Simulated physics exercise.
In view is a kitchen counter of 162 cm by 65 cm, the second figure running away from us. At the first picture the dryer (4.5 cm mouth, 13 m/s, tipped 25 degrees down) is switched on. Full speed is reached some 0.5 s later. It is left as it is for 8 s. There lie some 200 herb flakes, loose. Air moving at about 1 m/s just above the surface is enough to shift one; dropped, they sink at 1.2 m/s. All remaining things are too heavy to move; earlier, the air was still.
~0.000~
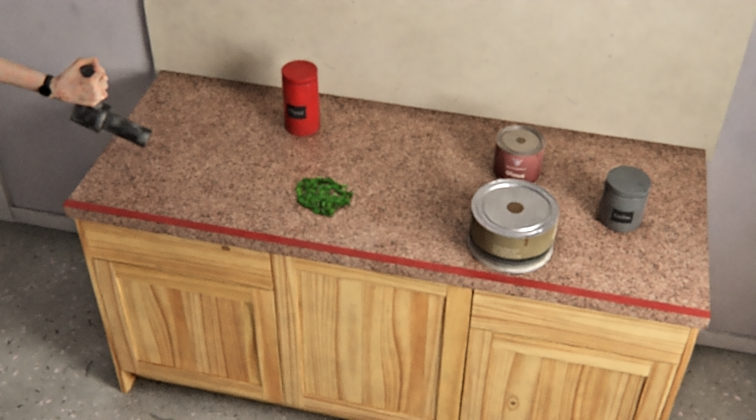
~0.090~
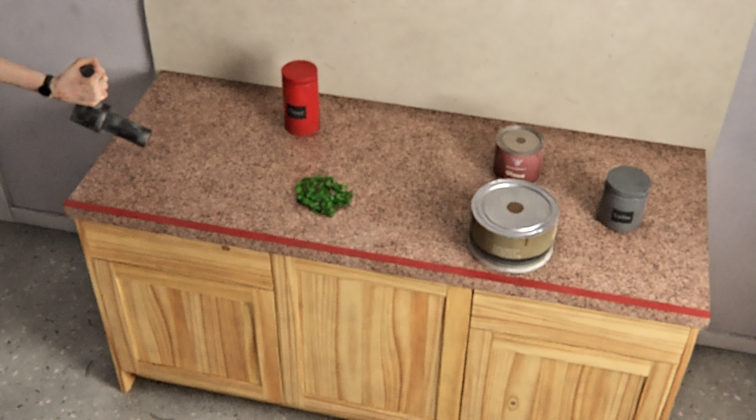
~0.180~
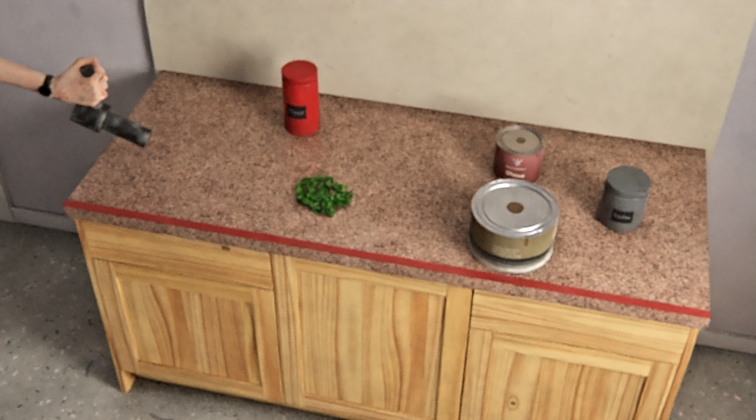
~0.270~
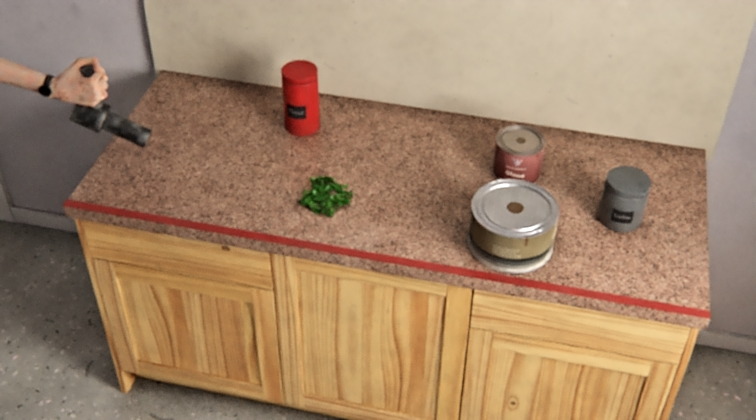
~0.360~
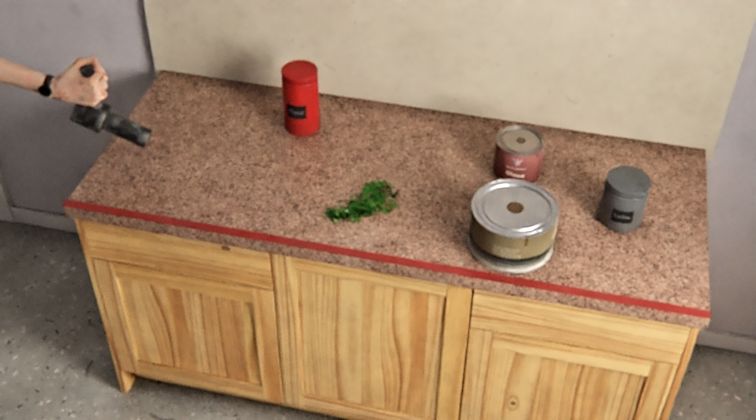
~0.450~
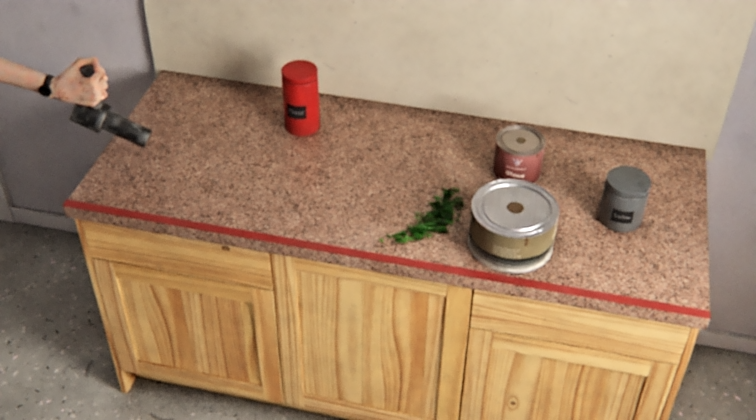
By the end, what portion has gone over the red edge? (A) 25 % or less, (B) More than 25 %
More than 25 %.
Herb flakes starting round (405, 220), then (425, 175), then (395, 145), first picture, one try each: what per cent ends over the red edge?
Try by try: About 60 per cent, 0 per cent and 0 per cent.
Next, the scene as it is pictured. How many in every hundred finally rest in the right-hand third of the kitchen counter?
Something close to 30 % ends up there.
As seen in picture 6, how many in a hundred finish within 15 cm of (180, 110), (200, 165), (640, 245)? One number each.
Estimates in listed order: 0 %; 0 %; 15 %.
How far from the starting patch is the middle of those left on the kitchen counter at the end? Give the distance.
About 85 cm.
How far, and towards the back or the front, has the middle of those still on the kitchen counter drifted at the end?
It has moved to the near edge by around 5 cm.
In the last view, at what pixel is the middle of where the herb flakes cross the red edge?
The halfway point of the crossings is around (473, 278) in the last picture.
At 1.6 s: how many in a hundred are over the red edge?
I reckon close to 40 %.
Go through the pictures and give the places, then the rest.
The middle of the herb flakes is near (321, 197), none has stirred yet and the mouth of the dryer is at (148, 139), in the first frame.
The middle of the herb flakes is near (321, 194), none has stirred yet and the red edge is centred on (368, 259), in the second frame.
The middle of the herb flakes is near (321, 194), none has stirred yet, the top of a jar is at (299, 70) and the top of a large tin is at (515, 207), in the third frame.
The middle of the herb flakes is near (322, 196), the farthest in sight from the dryer is at (350, 198) and about 10 % have left their places, in the fourth frame.
The middle of the herb flakes is near (367, 206), the farthest in sight from the dryer is at (396, 205) and all have left their places, in the fifth frame.
The middle of the herb flakes is near (437, 217), the farthest in sight from the dryer is at (462, 203) and all have left their places, in the sixth frame.
After 1.6 s the count stands so, 40 % are over the red edge; the middle of those still in play is near (607, 236).
After 2.6 s the count stands so, 43 % are over the red edge; the middle of those still in play is near (629, 249).
After 4.4 s the count stands so, 48 % are over the red edge; the middle of those still in play is near (650, 254).
After 8.0 s, at the end, 49 % are over the red edge; the middle of those still in play is near (661, 262).
